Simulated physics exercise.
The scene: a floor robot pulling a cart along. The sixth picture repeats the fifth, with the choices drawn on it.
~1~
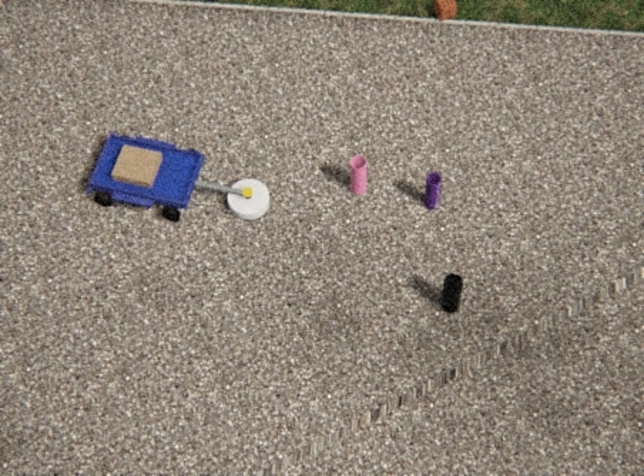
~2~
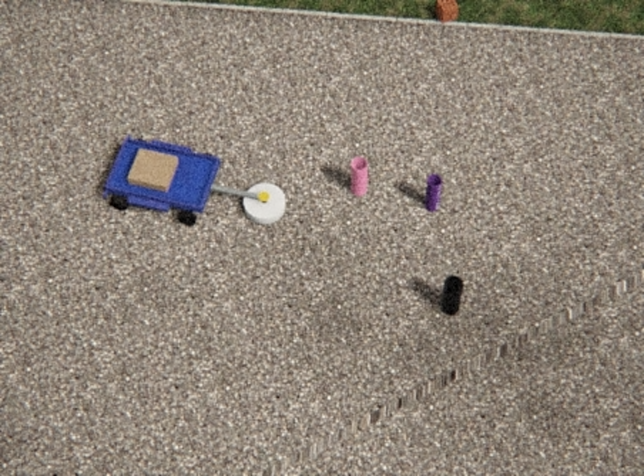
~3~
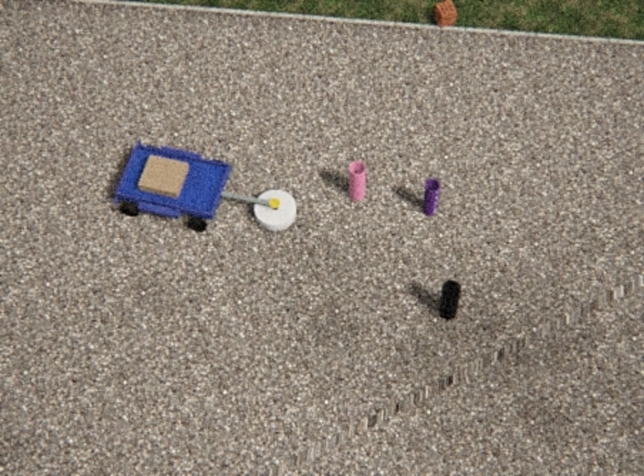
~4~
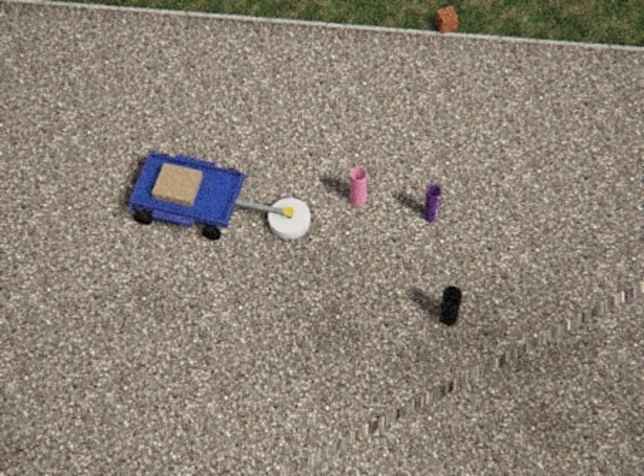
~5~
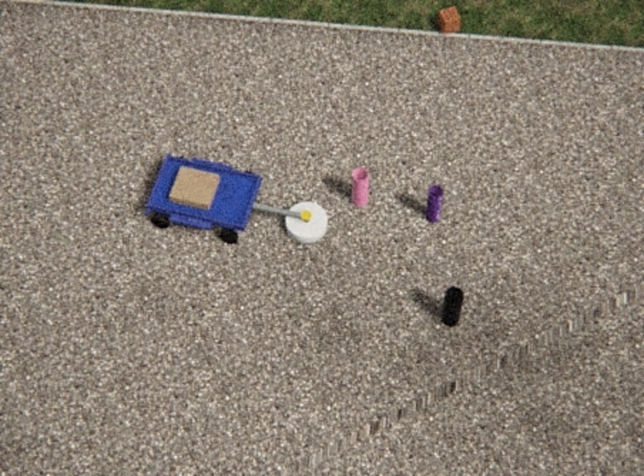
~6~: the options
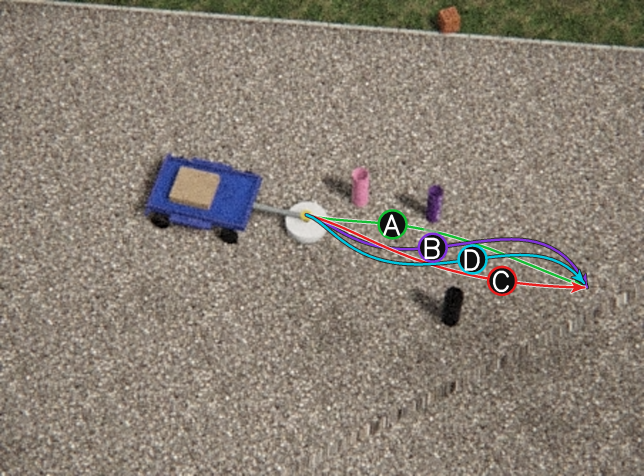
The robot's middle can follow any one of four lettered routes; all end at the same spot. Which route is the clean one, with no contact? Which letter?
D.
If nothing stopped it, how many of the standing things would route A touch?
It touches two.
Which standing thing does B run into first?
The purple post.
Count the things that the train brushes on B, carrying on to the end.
One.
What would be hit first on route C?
It meets the black post.
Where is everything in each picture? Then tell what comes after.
The first frame shows robot (249, 198); blue cart (147, 171); black post (450, 305).
The second frame shows robot (265, 202); blue cart (163, 175); pink post (359, 189).
The third frame shows robot (275, 209); blue cart (174, 182); black post (447, 312).
The fourth frame shows robot (289, 217); blue cart (188, 190); purple post (431, 216).
The fifth frame shows robot (307, 221); blue cart (205, 193); pink post (360, 200); purple post (432, 217); black post (450, 318).
On the copy, A from (306, 215) via (447, 235) to (584, 287); B from (306, 215) via (456, 245) to (587, 288); C from (306, 215) via (438, 267) to (584, 288); D from (306, 215) via (441, 263) to (584, 283).
On D. First, robot (397, 269), cart (299, 225).
Then, robot (503, 261), cart (396, 248).
Finally, robot (585, 293), cart (481, 257); nothing has been touched.
By contrast, A meets the pink post and purple post; B meets the purple post; C meets the black post.
